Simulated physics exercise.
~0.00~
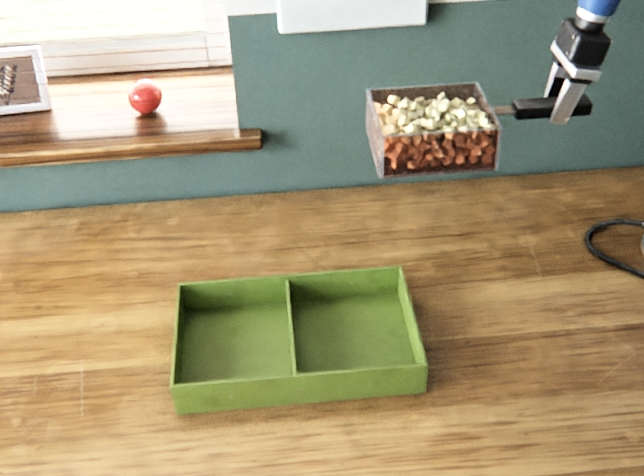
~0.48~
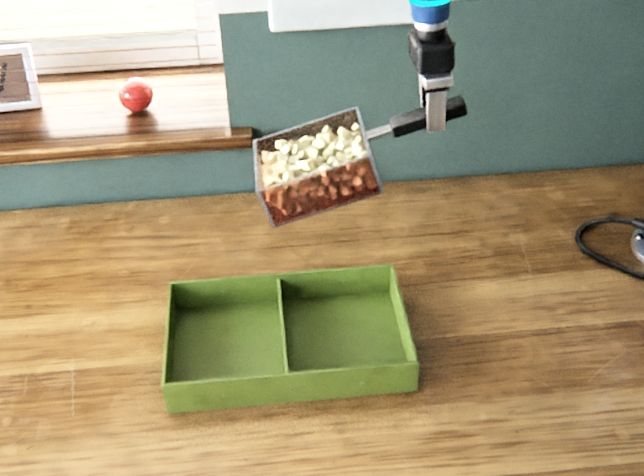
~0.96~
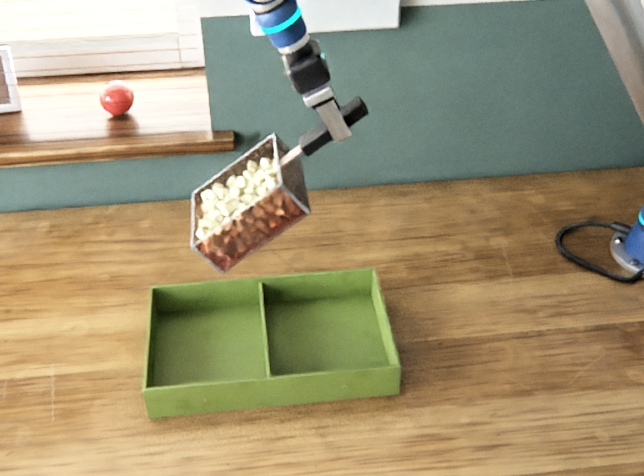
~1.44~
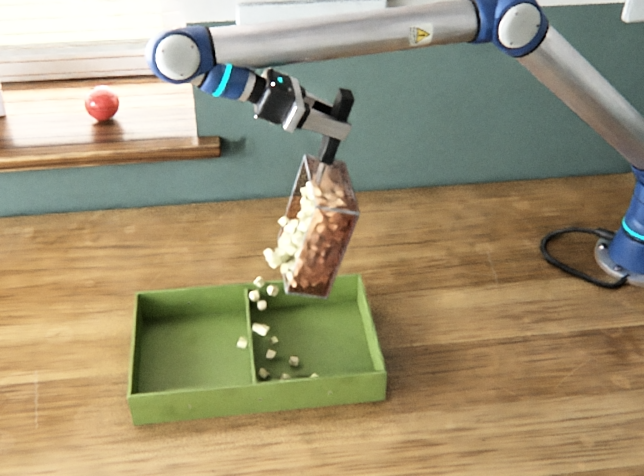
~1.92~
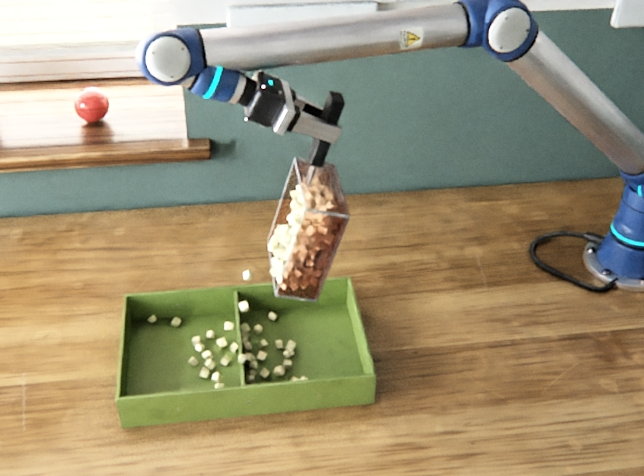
A robot arm tips a clear box, scattering some pale cubes across both green crate sections.
